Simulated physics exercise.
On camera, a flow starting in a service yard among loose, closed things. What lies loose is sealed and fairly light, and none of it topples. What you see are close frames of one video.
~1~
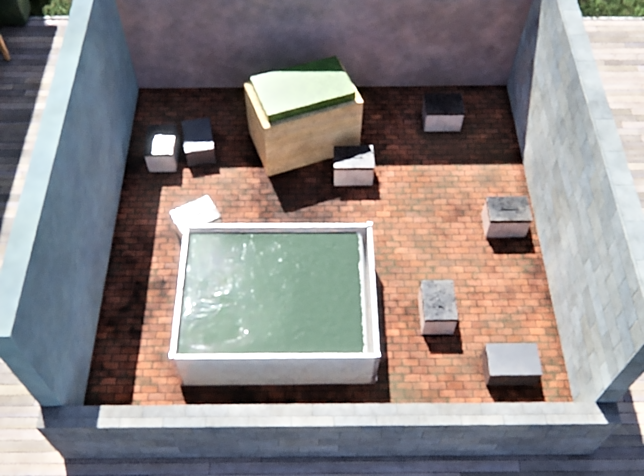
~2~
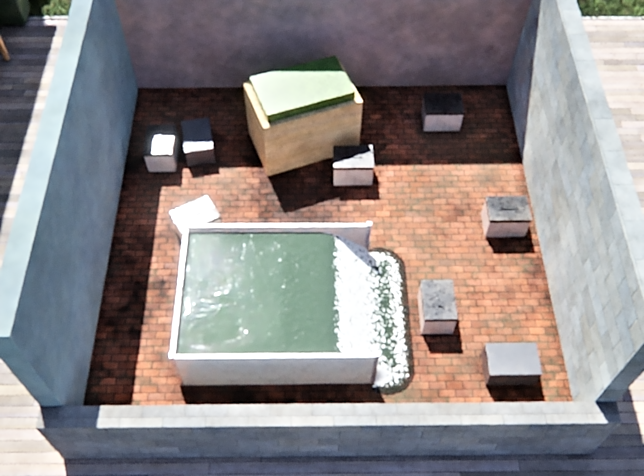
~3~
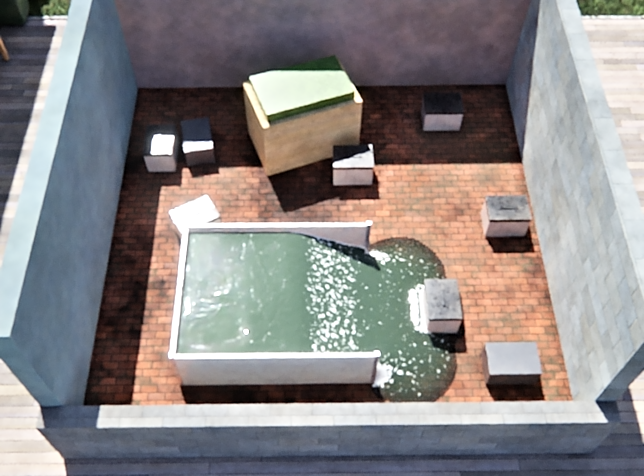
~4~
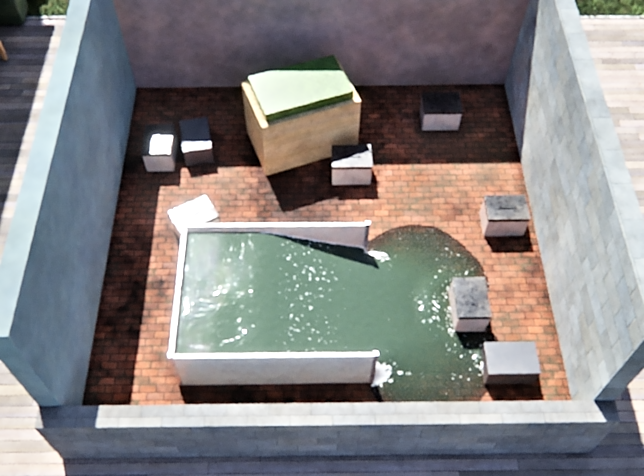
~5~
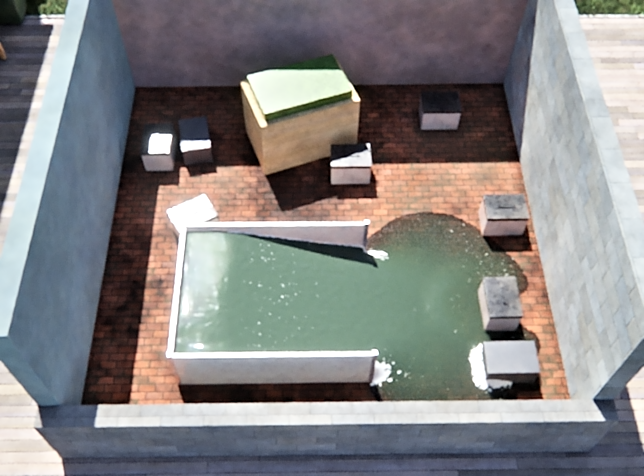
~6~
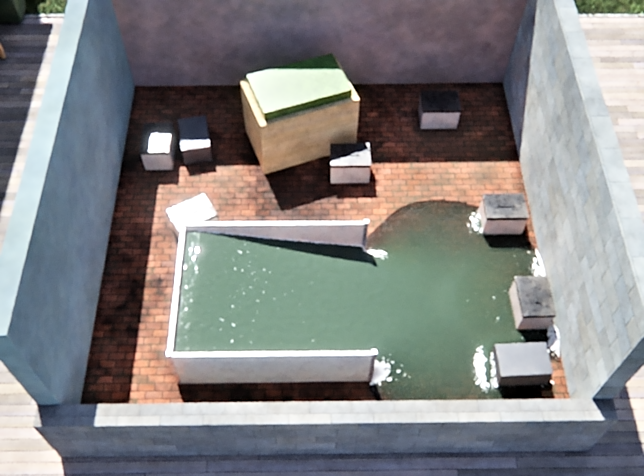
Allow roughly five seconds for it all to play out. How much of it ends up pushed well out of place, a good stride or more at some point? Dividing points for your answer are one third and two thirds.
Answer: A share between one and two thirds.
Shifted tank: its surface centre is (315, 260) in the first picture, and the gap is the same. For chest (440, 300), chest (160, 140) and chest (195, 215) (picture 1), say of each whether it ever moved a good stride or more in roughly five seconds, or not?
In that order: Moved that far, no, not that far.
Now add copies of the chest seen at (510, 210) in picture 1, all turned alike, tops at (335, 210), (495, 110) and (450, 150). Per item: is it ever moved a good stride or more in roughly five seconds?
In sequence: Doesn't go far, pushed clear, pushed clear.
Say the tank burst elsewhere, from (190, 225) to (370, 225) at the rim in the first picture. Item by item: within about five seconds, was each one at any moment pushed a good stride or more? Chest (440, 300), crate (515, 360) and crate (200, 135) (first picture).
Lab note - in sequence: Never that far; never that far; made it that far.
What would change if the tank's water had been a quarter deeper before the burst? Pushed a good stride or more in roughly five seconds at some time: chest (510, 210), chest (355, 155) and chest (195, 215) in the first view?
Result by item: Covered it; covered it; didn't cover it.
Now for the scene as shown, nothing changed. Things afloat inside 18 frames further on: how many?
Exactly 4.
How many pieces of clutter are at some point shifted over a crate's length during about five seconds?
By my count, 5.
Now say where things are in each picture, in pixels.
In the first frame, a chest at (440, 300) rests on the ground; a crate at (514, 359) rests on the ground; 0 of 8 have shifted.
In the second frame, a chest at (439, 299), on the bottom; a crate at (514, 359), on the bottom; 0 of 8 have shifted.
In the third frame, a chest at (444, 299), on the bottom, close to its start; a crate at (514, 358) rests on the ground; 1 of 8 have shifted.
In the fourth frame, a chest at (472, 297) rests on the ground, a stride from its start; a crate at (513, 358), on the bottom; 1 of 8 have shifted.
In the fifth frame, a chest at (503, 296), on the bottom, a stride from its start; a crate at (512, 357) rests on the ground; 1 of 8 have shifted.
In the sixth frame, a chest at (536, 296), on the bottom, a stride from its start; a crate at (524, 359) rests on the ground, close to its start; 2 of 8 have shifted.
A moment on, 1 of 8 are well off their spots; 2 afloat.
Next, 2 of 8 are well off their spots; 3 afloat.
Later, 3 of 8 are well off their spots; 4 afloat.
In the end, 5 of 8 are well off their spots, and 5 have been at some point; 4 afloat.
